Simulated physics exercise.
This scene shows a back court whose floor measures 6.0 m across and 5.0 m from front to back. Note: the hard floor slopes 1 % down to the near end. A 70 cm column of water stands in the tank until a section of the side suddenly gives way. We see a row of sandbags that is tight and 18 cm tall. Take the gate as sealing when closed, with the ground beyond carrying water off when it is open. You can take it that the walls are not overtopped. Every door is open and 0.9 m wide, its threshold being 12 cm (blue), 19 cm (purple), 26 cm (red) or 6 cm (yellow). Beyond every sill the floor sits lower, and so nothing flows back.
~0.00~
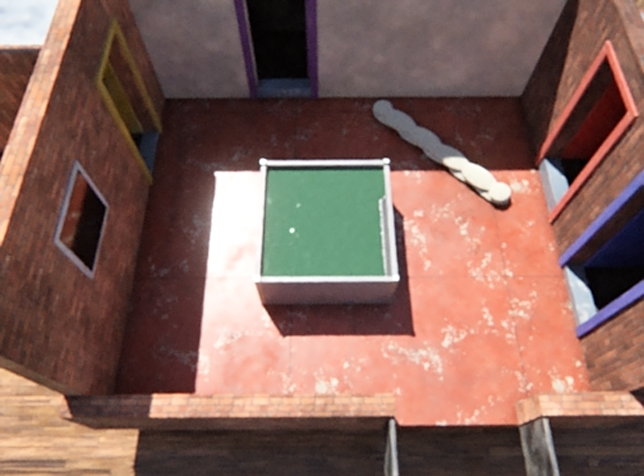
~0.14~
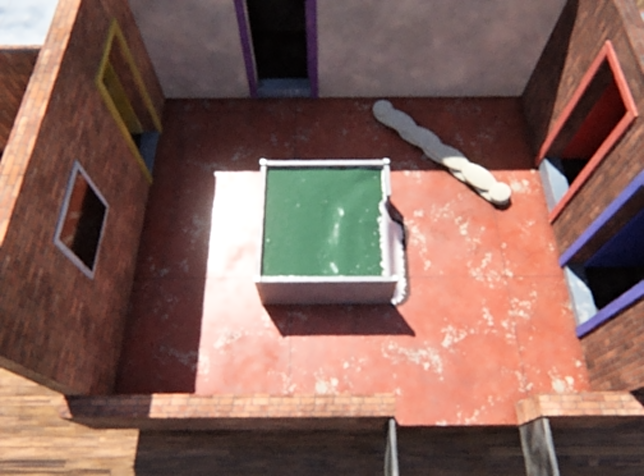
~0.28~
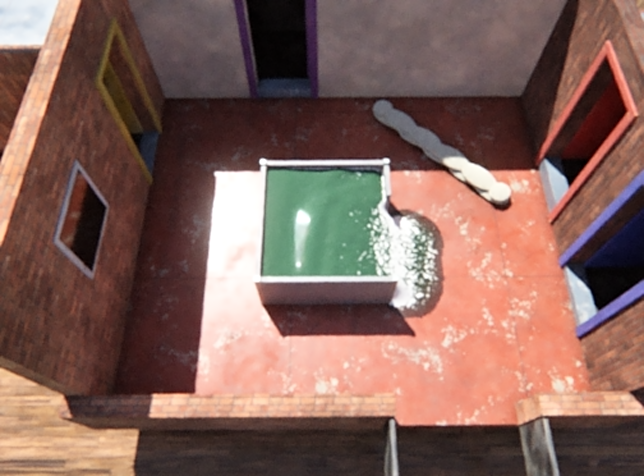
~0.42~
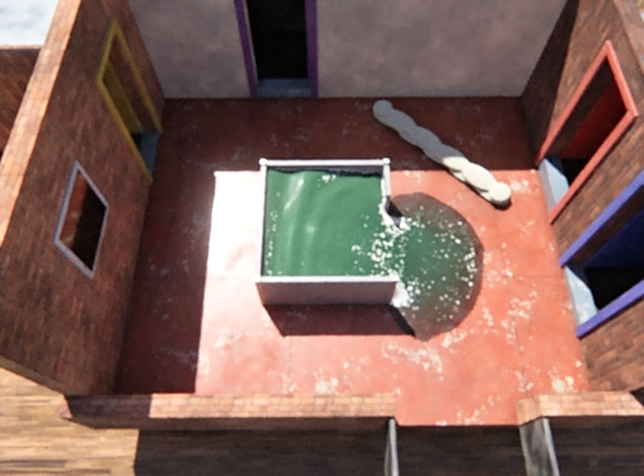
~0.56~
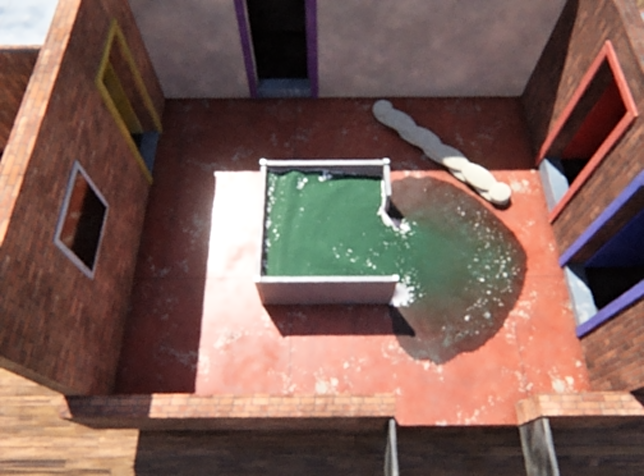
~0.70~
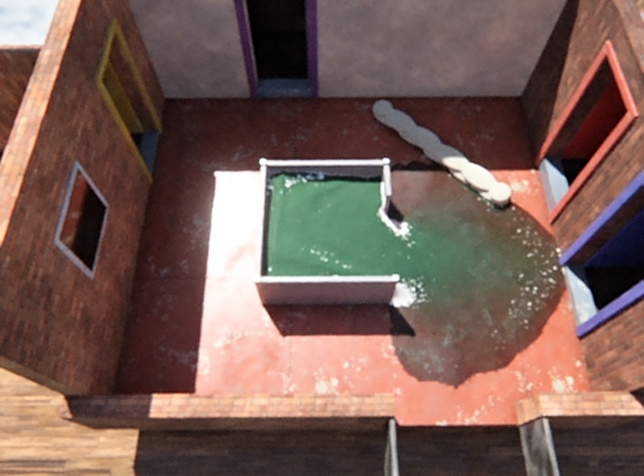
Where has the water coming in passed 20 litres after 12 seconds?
At the blue door it has passed it; at the purple door it has not passed it; at the red door it has not passed it; at the yellow door it has not passed it.
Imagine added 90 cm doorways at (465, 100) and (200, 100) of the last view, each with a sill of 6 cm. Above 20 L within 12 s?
In that order: Past it, below.
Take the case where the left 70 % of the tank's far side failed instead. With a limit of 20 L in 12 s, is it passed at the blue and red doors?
Blue stays inside, red stays inside, judged against that limit.
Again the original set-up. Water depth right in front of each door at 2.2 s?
Depths: Blue door 29 cm, purple door 0 cm, red door 20 cm, yellow door 0 cm.
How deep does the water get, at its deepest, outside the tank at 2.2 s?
Peak depth: Approx. 36 cm.
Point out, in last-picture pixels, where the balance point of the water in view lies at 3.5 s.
Around (435, 254).
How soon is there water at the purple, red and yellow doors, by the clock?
Purple = 4.0 s, red = 1.0 s, yellow = 6.5 s.
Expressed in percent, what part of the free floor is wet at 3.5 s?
About 45 per cent.
After 1.4 s water covers 30 % of the floor and is deepest (36 cm) near (588, 403); blue door 27 cm at the sill, 57 L in, purple door not reached, red door 17 cm at the sill, 0 L in, yellow door not reached.
After 2.2 s water covers 35 % of the floor and is deepest (36 cm) near (571, 333); blue door 29 cm at the sill, 149 L in, purple door not reached, red door 20 cm at the sill, 2 L in, yellow door not reached.
After 3.5 s water covers 45 % of the floor and is deepest (22 cm) near (588, 403); blue door 19 cm at the sill, 229 L in, purple door not reached, red door 12 cm at the sill, 3 L in, yellow door not reached.
After 7.0 s water covers 75 % of the floor and is deepest (13 cm) near (532, 165); blue door 10 cm at the sill, 253 L in, purple door 1 cm at the sill, 0 L in, red door 12 cm at the sill, 3 L in, yellow door 3 cm at the sill, 0 L in.
After 12.0 s water covers 90 % of the floor and is deepest (8 cm) near (573, 403); blue door 7 cm at the sill, 253 L in, purple door 3 cm at the sill, 0 L in, red door 7 cm at the sill, 3 L in, yellow door 3 cm at the sill, 0 L in.
